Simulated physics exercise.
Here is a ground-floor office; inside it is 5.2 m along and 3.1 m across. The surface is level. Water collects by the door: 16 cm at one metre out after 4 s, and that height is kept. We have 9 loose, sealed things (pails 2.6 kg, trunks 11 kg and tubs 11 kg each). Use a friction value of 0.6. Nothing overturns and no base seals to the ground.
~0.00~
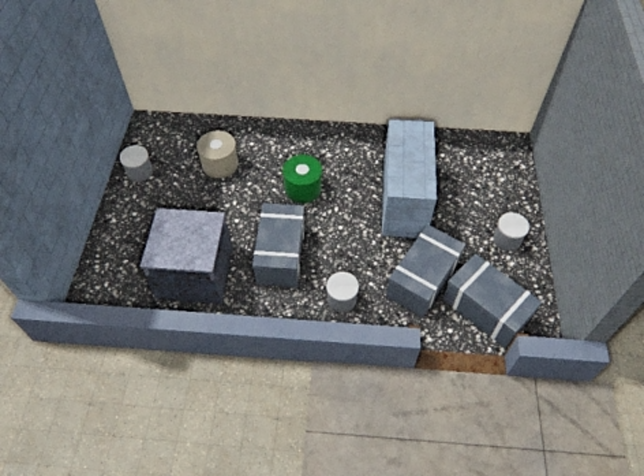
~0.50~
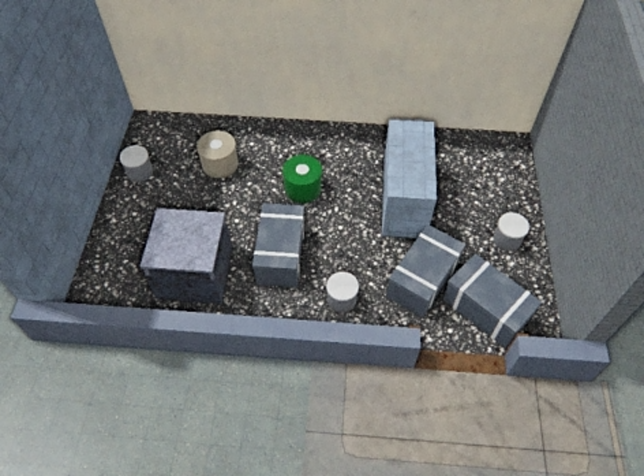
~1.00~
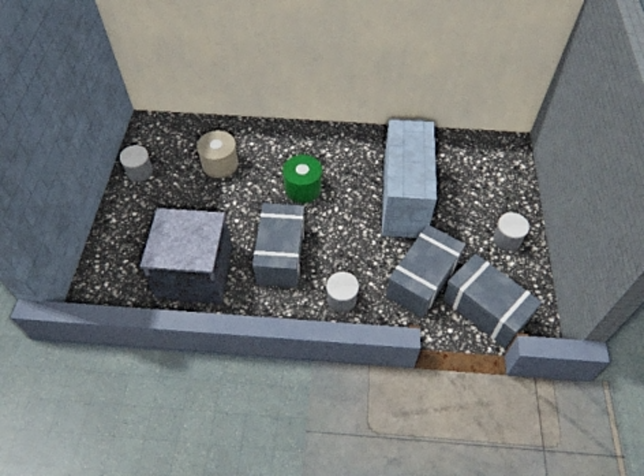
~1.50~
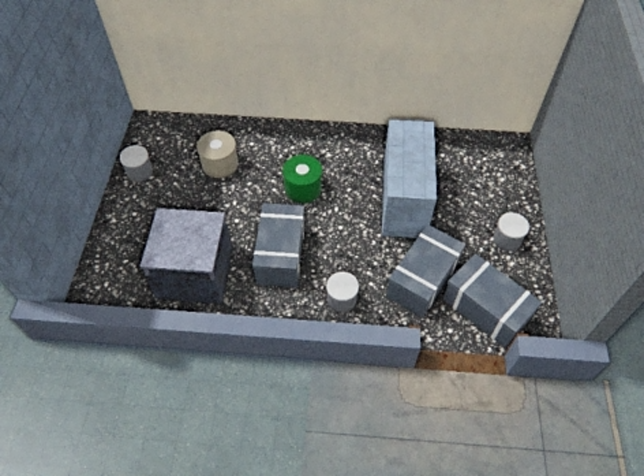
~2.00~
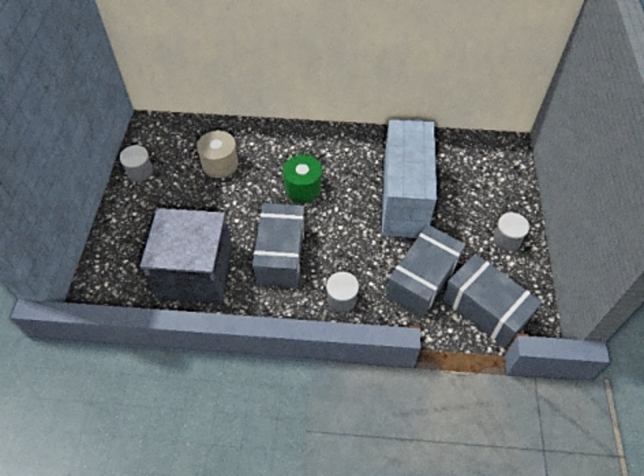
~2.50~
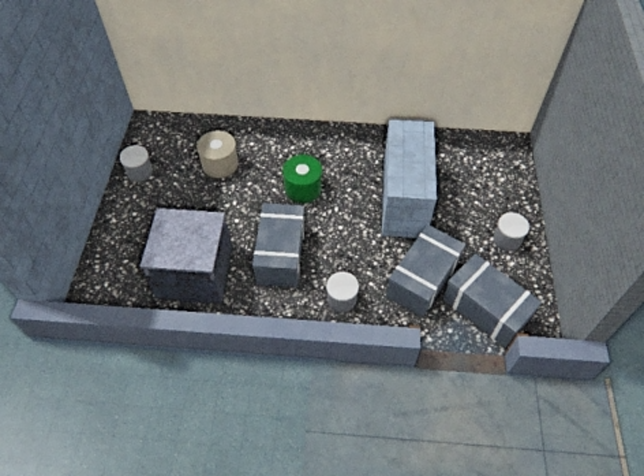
In a small walled room with a speckled dark floor, grey trunks, pale tubs and one green tub sit still. Outside the low front wall, the paving turns bluish and wet as a dry patch shrinks toward the doorway and vanishes. Water then reaches just inside the opening, while nothing inside shifts.
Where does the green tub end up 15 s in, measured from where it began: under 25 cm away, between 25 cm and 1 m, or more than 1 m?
Expect it to stay near its original place.
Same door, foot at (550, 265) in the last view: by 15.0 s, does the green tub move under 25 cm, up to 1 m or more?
The green tub remains where it was.
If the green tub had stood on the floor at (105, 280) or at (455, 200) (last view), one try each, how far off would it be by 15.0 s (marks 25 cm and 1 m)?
From the first spot it would stay roughly in place, and from the second it would go a long distance.
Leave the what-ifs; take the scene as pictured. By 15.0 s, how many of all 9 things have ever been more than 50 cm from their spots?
It works out to 5.
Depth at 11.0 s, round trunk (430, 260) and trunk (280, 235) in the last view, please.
Around 4 cm and 3 cm.
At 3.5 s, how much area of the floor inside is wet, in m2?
Around 1.0 m2 of it.
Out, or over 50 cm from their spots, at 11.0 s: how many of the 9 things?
Answer: 4.
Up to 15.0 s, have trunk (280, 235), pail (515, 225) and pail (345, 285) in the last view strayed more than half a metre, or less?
Note - in order: Smaller; farther; smaller.
After 3.5 s the green tub is near (302, 170), 0.0 m from its start, aground; 0 afloat.
After 6.8 s the green tub is near (302, 170), 0.0 m from its start, aground; 3 afloat.
After 11.0 s the green tub is near (302, 170), 0.0 m from its start, aground; 3 afloat.
After 15.0 s the green tub is near (302, 170), 0.0 m from its start, aground; 7 afloat.
